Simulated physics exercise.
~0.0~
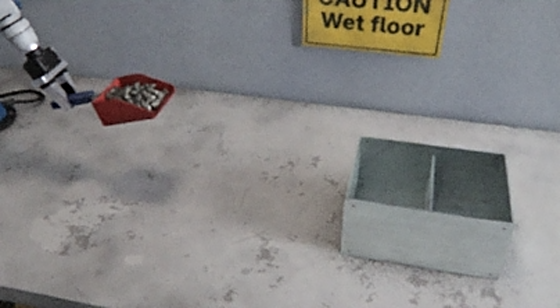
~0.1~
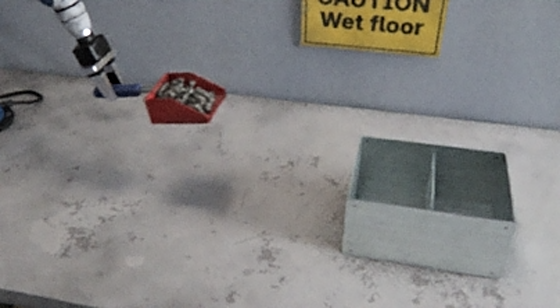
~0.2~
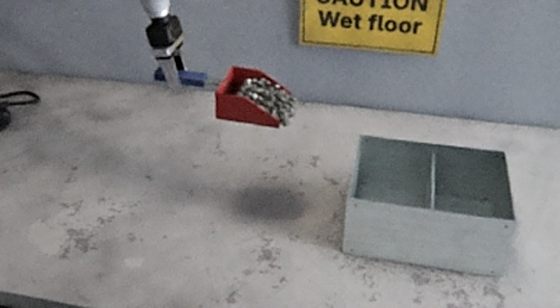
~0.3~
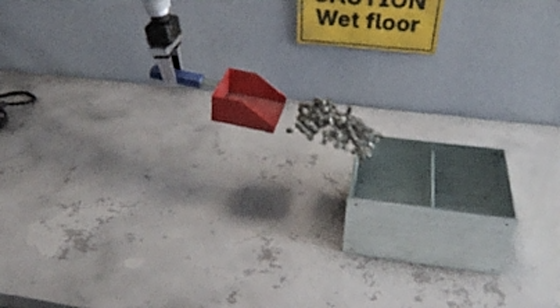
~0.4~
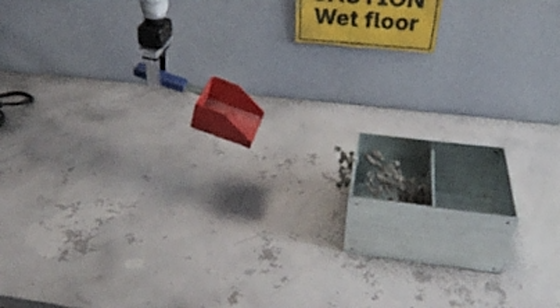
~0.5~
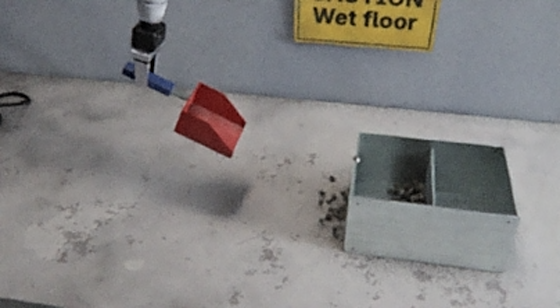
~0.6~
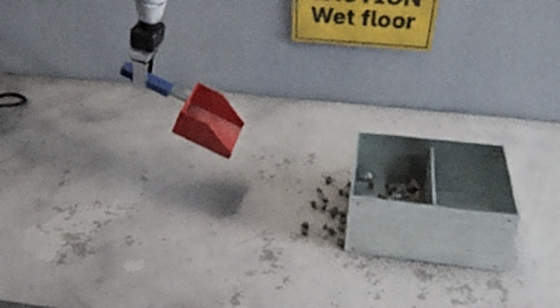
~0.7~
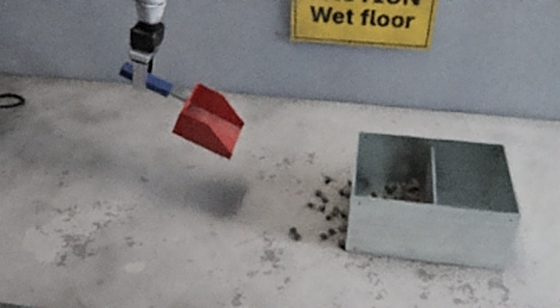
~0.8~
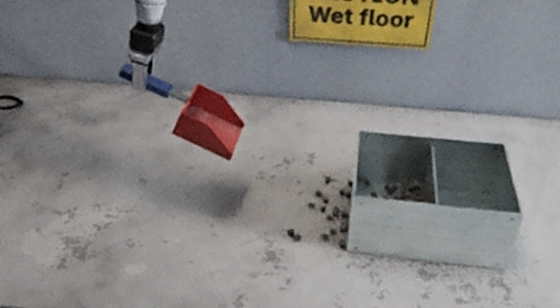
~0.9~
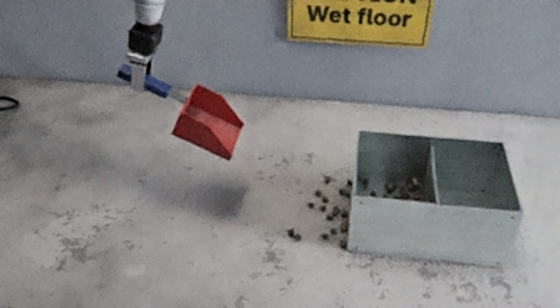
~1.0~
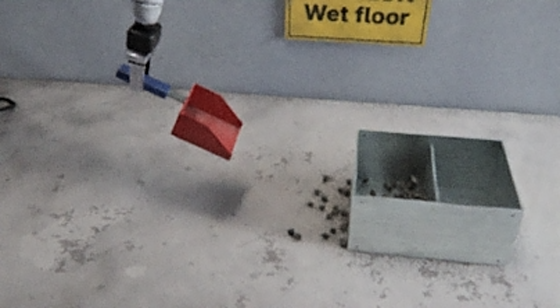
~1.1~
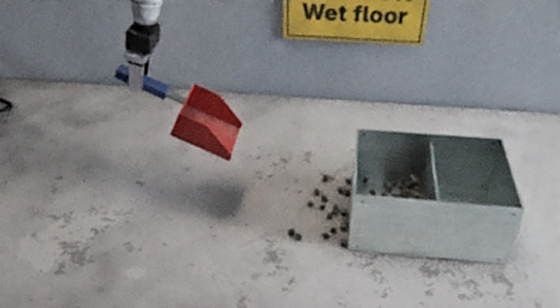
The footage shows a robotic gripper swinging a red scoop of small pebbles rightward and flinging them toward a grey divided bin, then drawing back left as the scoop tips down. Most pebbles settle in the left compartment, while some lie scattered on the table beside it.
